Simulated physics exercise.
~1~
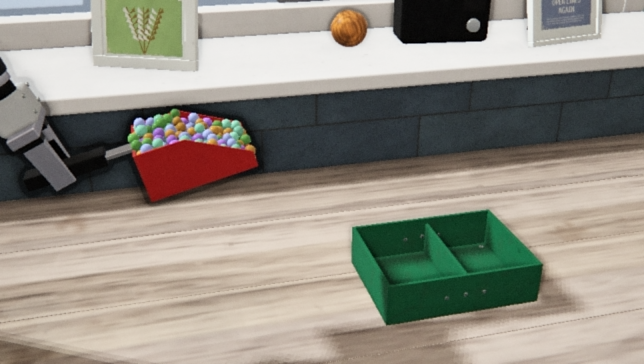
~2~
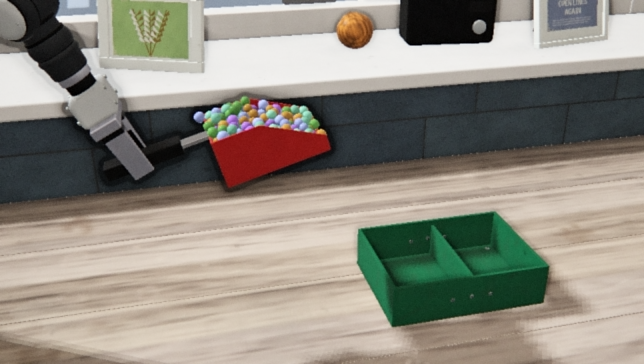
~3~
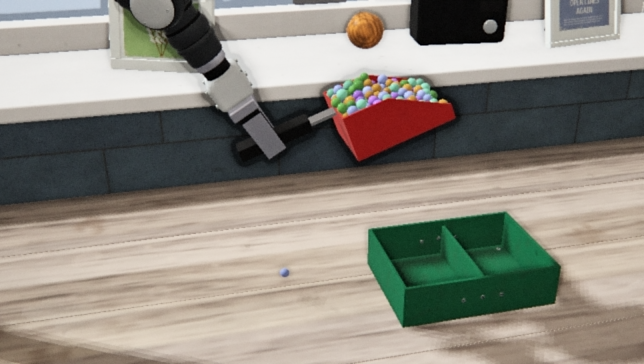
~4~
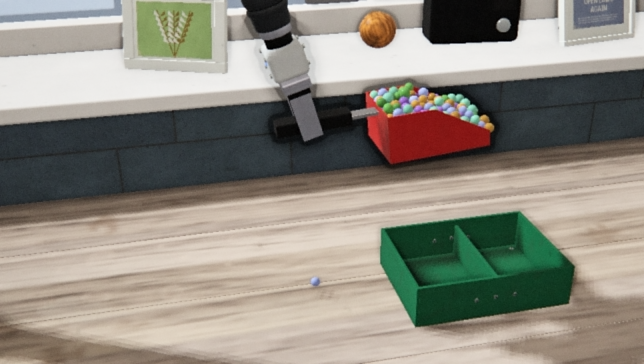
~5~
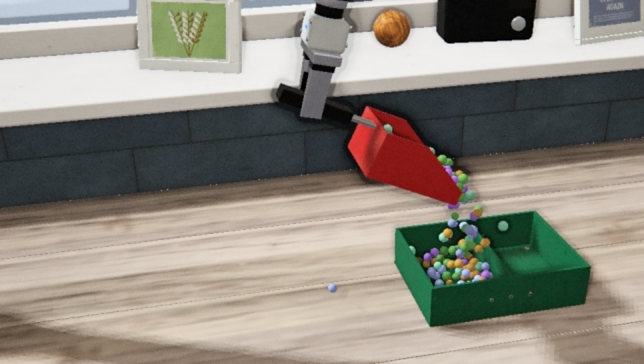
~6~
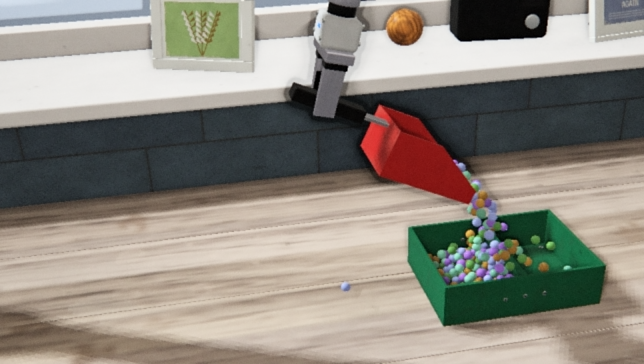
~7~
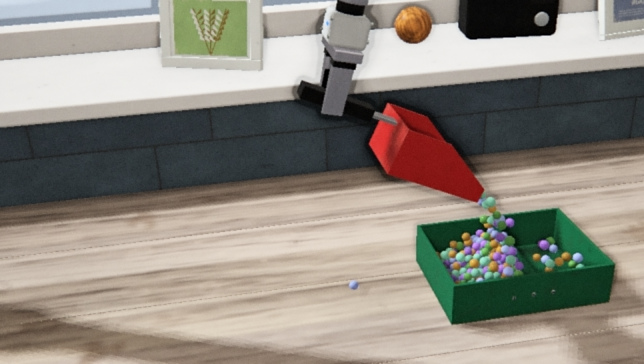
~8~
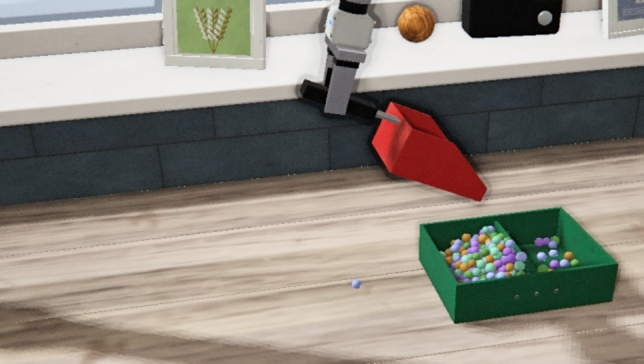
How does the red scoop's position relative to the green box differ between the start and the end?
At the start the scoop is well off to the left, far from the green box. At the end it is much further right, with its lowered front edge just above the box.
Robot arm carrying a red scoop of colourful balls rightward, then tipping them into a green box, mostly into its left part.
